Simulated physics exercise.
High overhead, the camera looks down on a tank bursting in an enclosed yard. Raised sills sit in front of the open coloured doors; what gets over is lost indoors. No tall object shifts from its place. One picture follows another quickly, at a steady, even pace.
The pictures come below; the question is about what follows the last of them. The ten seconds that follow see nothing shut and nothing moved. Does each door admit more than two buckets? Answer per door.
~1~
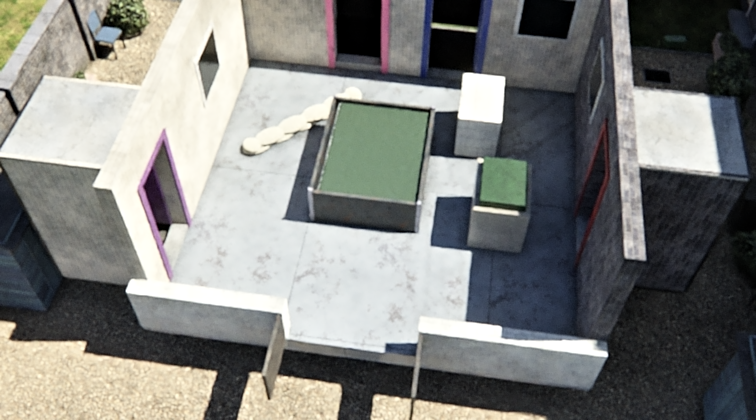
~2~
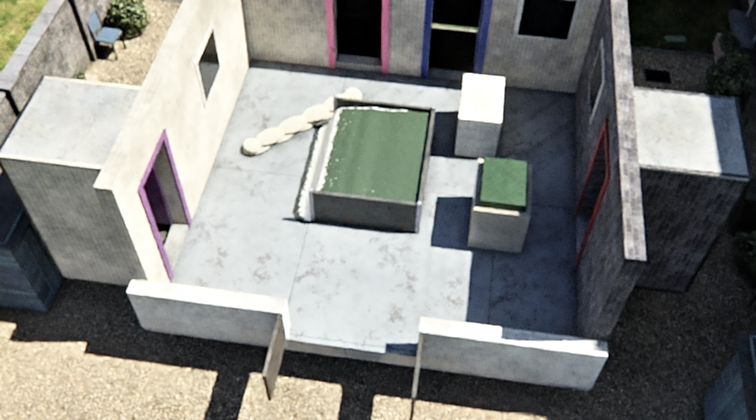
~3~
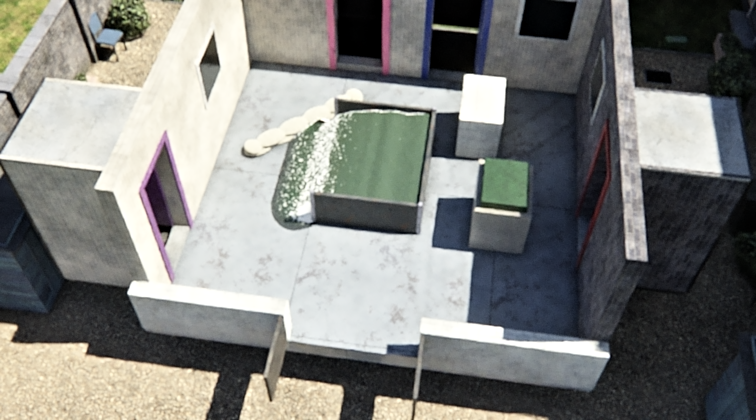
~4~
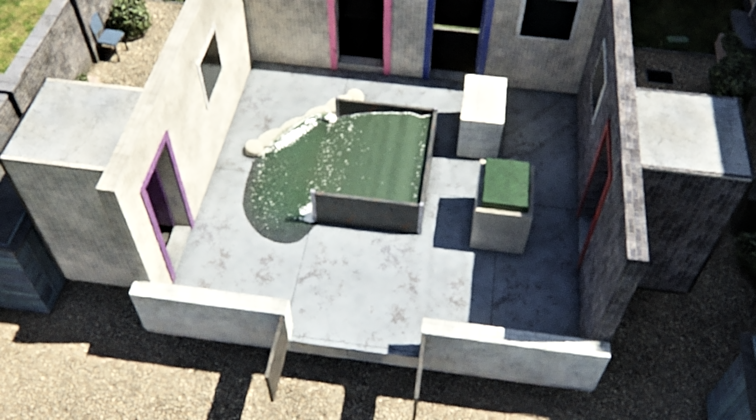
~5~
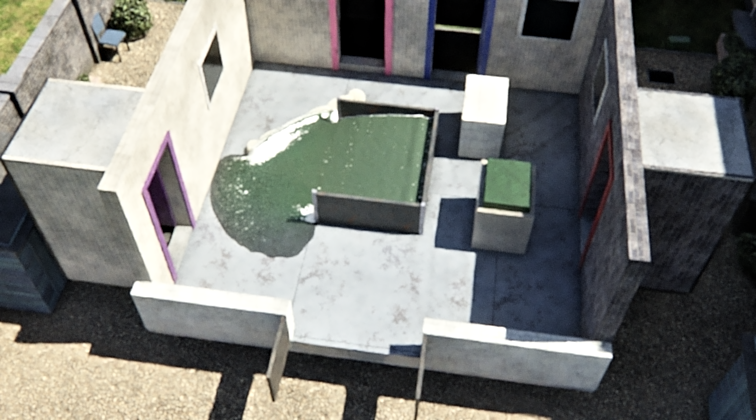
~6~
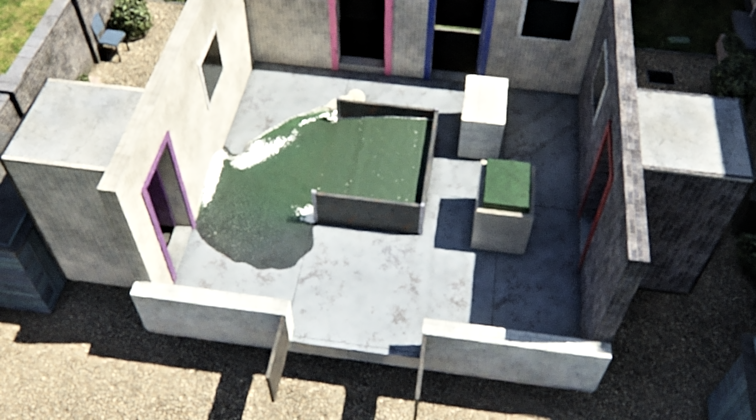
The blue door: It does not; the purple door: It does; the red door: It does not; the pink door: It does not.
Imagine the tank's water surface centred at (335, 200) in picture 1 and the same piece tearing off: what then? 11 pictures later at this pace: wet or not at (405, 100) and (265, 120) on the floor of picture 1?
Unflooded, then submerged.
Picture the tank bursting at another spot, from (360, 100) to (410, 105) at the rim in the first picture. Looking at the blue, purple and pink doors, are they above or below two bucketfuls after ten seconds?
Here's how it goes: The blue door gets beyond the mark, while the purple door never reaches it and the pink door gets beyond the mark.
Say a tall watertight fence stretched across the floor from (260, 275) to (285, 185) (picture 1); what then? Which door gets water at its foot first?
Earliest: The one in purple.
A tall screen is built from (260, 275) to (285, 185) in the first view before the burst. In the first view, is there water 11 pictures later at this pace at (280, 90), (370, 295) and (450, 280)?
Taking the points in turn, they are inundated, inundated and high and dry.
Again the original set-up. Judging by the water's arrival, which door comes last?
It's the one in red.
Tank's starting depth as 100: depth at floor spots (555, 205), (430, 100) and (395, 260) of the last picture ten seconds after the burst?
Readings in order: Around 10, 6 and 6 %.
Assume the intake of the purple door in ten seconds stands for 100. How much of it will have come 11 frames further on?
About 25 %.
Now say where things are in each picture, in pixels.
The open tank at (375, 151) is whole and still, in the first picture.
The front is at (308, 221), out from the gap at (326, 162), in the second picture.
Water pours out at (327, 165) and has run to (287, 223), in the third picture.
The front is at (264, 229), out from the gap at (329, 165), in the fourth picture.
The front is at (217, 205), out from the gap at (330, 166), in the fifth picture.
The front is at (197, 221), out from the gap at (330, 167), in the sixth picture.
A moment on, water covers 30 % of the floor; the blue door not reached, the purple door wet at the sill, nothing in, the red door not reached, the pink door not reached.
Next, water covers 35 % of the floor; the blue door not reached, the purple door under two buckets in, the red door not reached, the pink door not reached.
Then, water covers 60 % of the floor; the blue door wet at the sill, nothing in, the purple door over two buckets in, the red door not reached, the pink door wet at the sill, nothing in.
Later, water covers 90 % of the floor; the blue door under two buckets in, the purple door over two buckets in, the red door wet at the sill, nothing in, the pink door wet at the sill, nothing in.
In the end, water covers 95 % of the floor; the blue door under two buckets in, the purple door over two buckets in, the red door wet at the sill, nothing in, the pink door wet at the sill, nothing in.
